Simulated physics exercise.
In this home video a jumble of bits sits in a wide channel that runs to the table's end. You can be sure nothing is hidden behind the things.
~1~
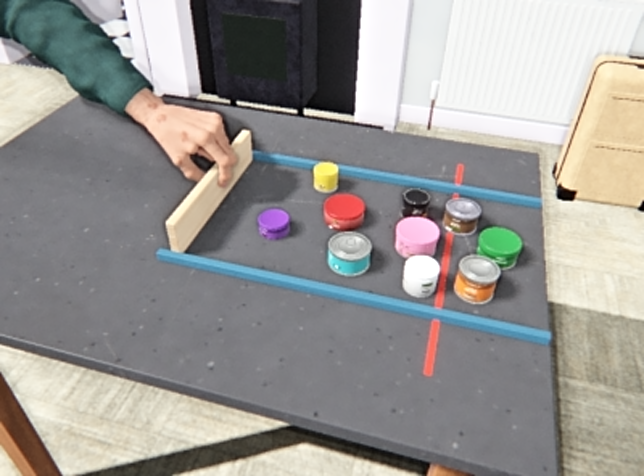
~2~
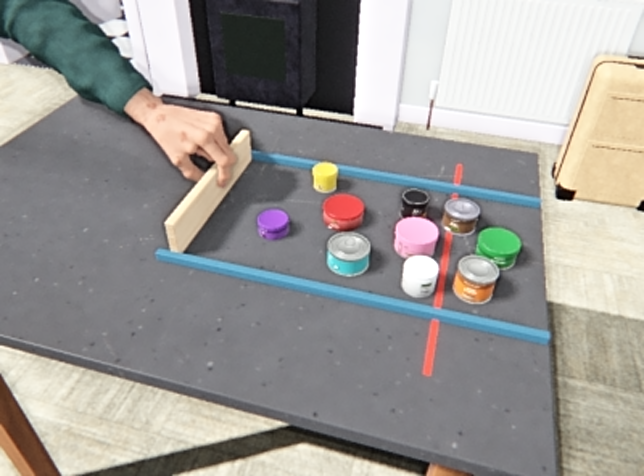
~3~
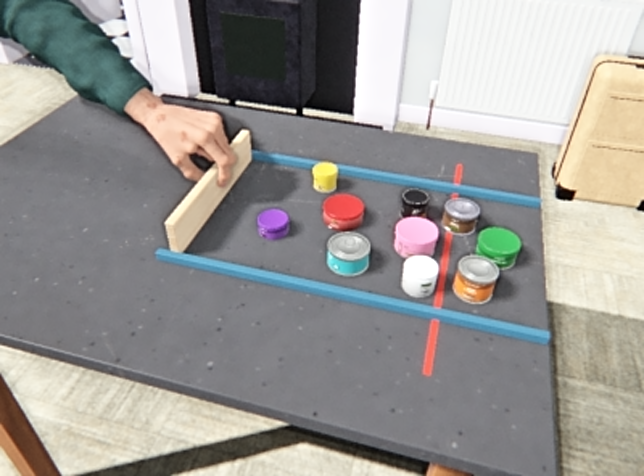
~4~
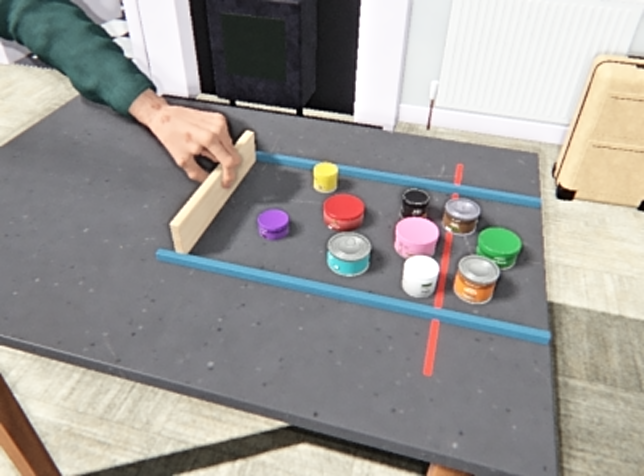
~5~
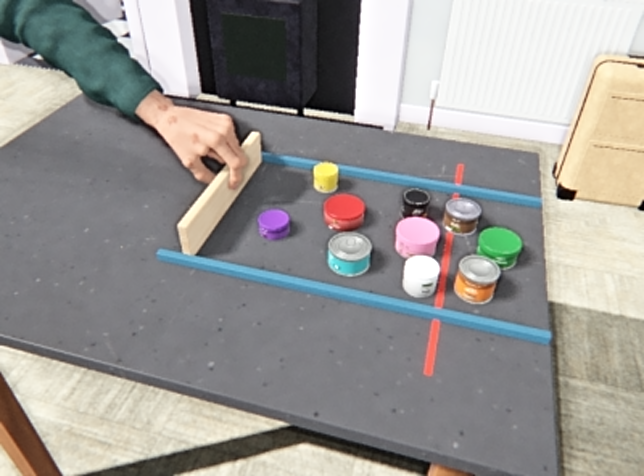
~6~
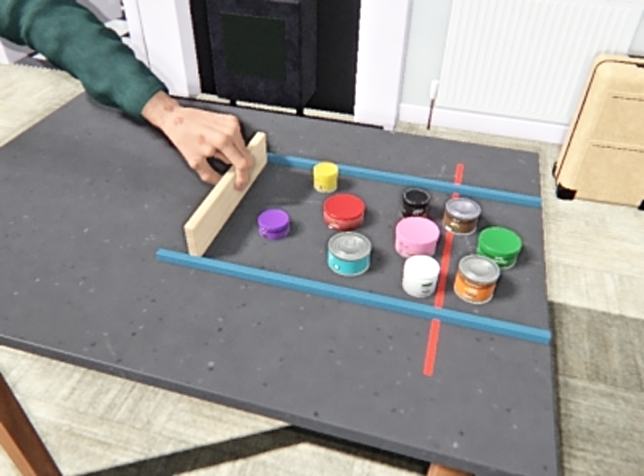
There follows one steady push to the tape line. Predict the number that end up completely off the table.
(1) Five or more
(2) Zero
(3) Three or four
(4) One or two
The answer is 2.
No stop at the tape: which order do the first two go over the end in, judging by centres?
The green pot goes first, followed by the orange tin.
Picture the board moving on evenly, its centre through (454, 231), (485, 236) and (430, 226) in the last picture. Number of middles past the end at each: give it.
Per position: 0 / 2 / 0.
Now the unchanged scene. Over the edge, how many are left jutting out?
1.
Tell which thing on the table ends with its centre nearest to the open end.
That would be the green pot.
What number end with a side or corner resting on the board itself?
At rest, 5 are in contact.
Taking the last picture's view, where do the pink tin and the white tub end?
Pink tin: (500, 260); white tub: (500, 304).
Early on, none off yet; green pot at rest near (498, 248); orange tin at rest near (476, 280); brown tin at rest near (461, 217).
Finally, the number that fall off is zero.
